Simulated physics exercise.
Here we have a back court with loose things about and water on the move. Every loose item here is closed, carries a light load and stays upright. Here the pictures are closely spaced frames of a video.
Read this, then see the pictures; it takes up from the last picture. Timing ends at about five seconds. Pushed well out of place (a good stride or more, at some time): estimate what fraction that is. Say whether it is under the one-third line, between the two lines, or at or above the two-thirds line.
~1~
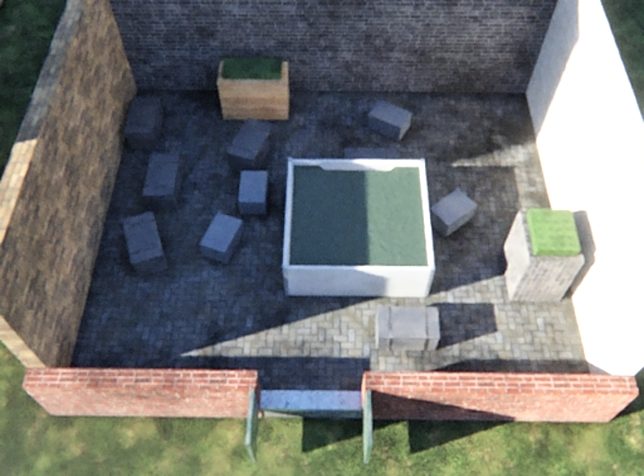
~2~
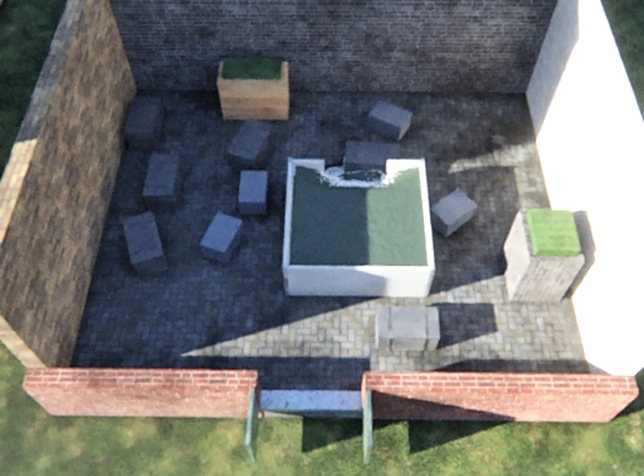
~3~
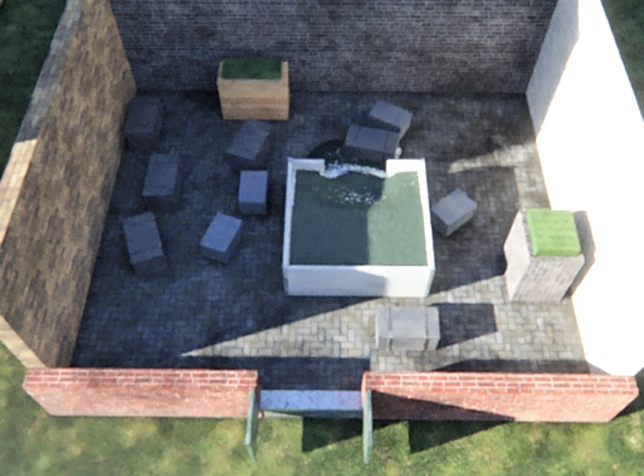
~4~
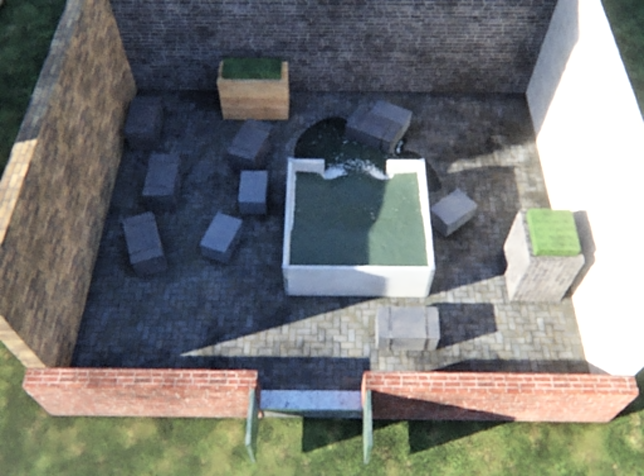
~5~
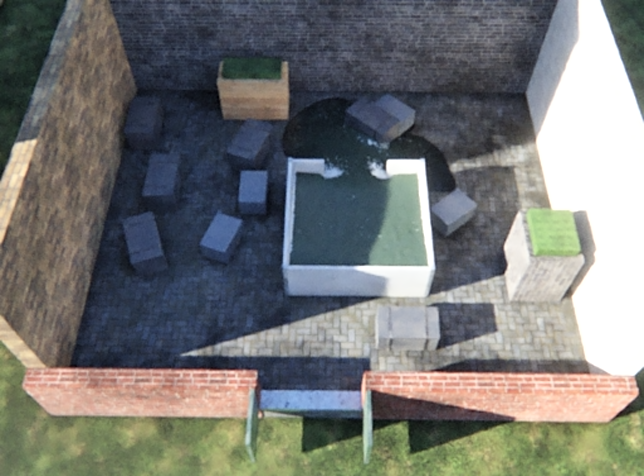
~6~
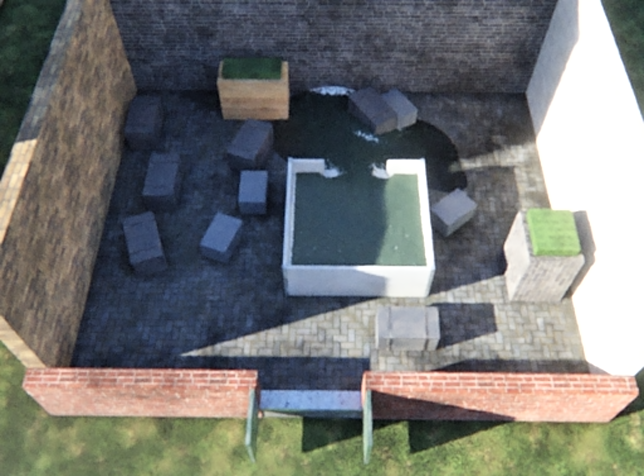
I expect the share pushed well aside to be a third to two thirds.
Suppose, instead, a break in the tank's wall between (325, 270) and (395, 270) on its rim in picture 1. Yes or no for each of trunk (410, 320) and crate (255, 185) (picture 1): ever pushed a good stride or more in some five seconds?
First beyond that mark, then under that mark.
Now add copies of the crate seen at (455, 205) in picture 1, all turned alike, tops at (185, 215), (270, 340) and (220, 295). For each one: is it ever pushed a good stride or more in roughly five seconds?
Outcome per entry: Stays where it is / stays where it is / stays where it is.
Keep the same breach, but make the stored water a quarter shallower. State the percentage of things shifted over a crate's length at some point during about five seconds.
Something like 30 percent.
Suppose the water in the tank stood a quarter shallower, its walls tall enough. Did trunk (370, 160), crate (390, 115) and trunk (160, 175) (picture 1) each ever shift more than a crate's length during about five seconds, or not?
First one reached the mark, second one reached the mark, third one stopped before it.
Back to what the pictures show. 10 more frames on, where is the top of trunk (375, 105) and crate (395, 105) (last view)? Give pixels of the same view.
They should be roughly at (406, 96) and (503, 90).
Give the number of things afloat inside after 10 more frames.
I get 2.
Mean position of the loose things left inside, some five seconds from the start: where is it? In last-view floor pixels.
At about (297, 225).
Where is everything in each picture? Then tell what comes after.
In the first picture, a trunk at (371, 159), on the bottom; a crate at (390, 114), on the bottom; 0 of 10 have shifted.
In the second picture, a trunk at (371, 153), on the bottom, close to its start; a crate at (390, 114), on the bottom; 1 of 10 have shifted.
In the third picture, a trunk at (372, 139) rests on the ground, a stride from its start; a crate at (390, 114) rests on the ground; 1 of 10 have shifted.
In the fourth picture, a trunk at (374, 125) rests on the ground, a stride from its start; a crate at (390, 113) rests on the ground; 1 of 10 have shifted.
In the fifth picture, a trunk at (373, 115) rests on the ground, a stride from its start; a crate at (394, 108) rests on the ground, close to its start; 2 of 10 have shifted.
In the sixth picture, a trunk at (373, 105), on the bottom, a stride from its start; a crate at (397, 103) rests on the ground, close to its start; 2 of 10 have shifted.
A moment on, 2 of 10 are well off their spots; 1 afloat.
Next, 2 of 10 are well off their spots; 2 afloat.
Later, 2 of 10 are well off their spots; 2 afloat.
In the end, 4 of 10 are well off their spots, and 4 have been at some point; 1 afloat.
